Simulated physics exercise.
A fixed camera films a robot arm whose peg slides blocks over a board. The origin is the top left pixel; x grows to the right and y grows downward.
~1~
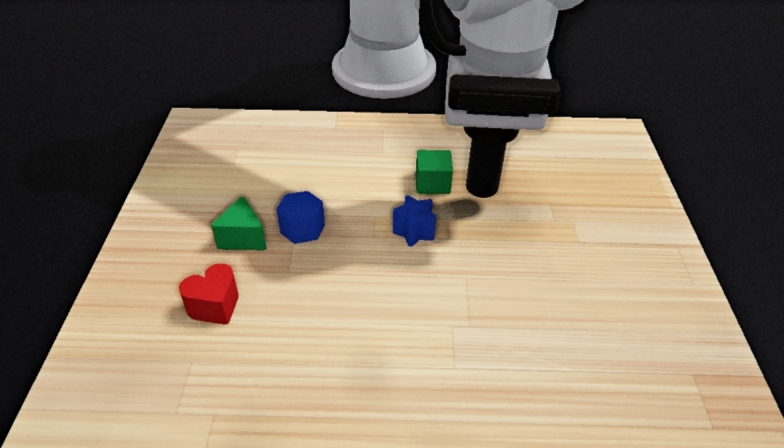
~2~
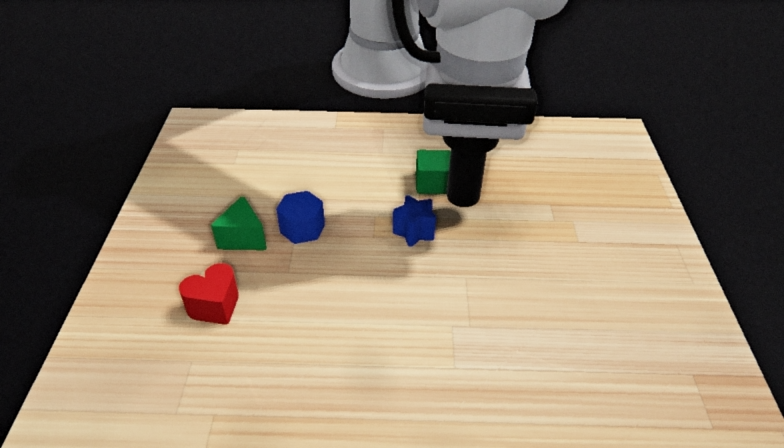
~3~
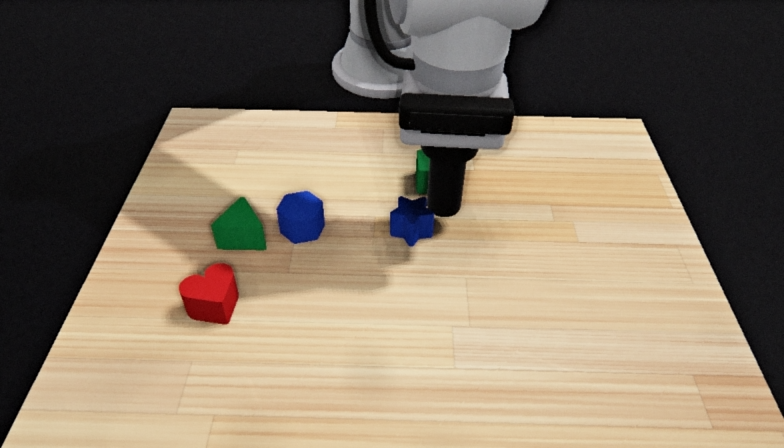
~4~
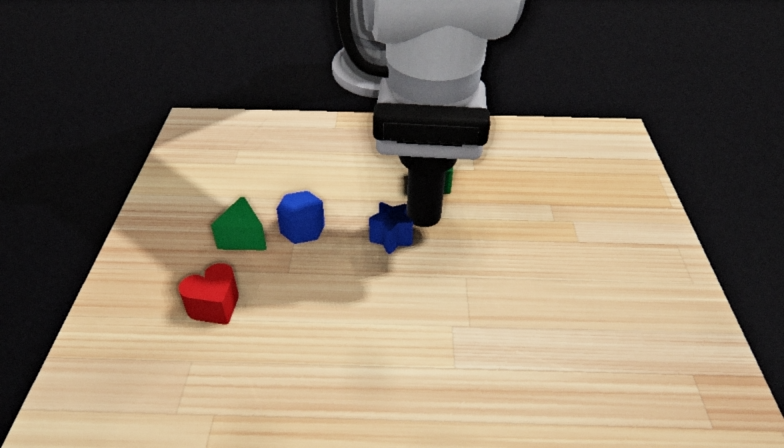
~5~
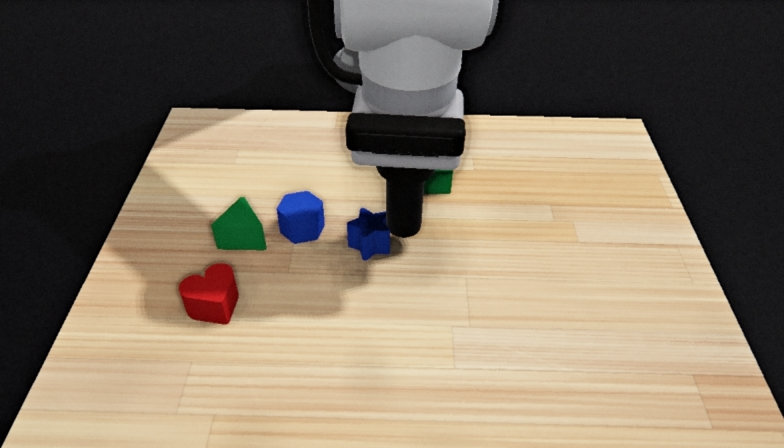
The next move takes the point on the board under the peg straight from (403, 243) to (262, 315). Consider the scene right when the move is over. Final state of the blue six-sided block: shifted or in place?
That block stays in place.
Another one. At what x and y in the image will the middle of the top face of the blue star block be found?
Around pixel (313, 234).
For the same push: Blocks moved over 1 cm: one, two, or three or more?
I reckon the push displaces only one of the blocks by more than 1 cm.
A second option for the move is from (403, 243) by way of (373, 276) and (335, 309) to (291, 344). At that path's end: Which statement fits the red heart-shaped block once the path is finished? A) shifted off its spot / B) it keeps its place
Answer: B.
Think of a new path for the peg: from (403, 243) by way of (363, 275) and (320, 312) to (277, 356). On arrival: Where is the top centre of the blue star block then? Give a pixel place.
It ends at (343, 231).
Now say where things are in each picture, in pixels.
The first frame shows peg tip (482, 189); block tops, blue six-sided block (300, 205); blue star block (416, 208).
The second frame shows peg (463, 198); blocks unchanged.
The third frame shows peg (444, 208); blue star block (413, 208).
The fourth frame shows peg (424, 217); blue star block (392, 215).
The fifth frame shows peg (404, 227); blue six-sided block (300, 205); blue star block (370, 221).
What follows on the original path. One third of the way, peg (358, 249); blue star block (328, 229), turned 35° clockwise.
Two thirds of the way, peg (310, 272); blue star block (313, 234), turned 80° clockwise.
At the end, peg (259, 299); blue six-sided block in place; blue star block (313, 234), turned 80° clockwise.
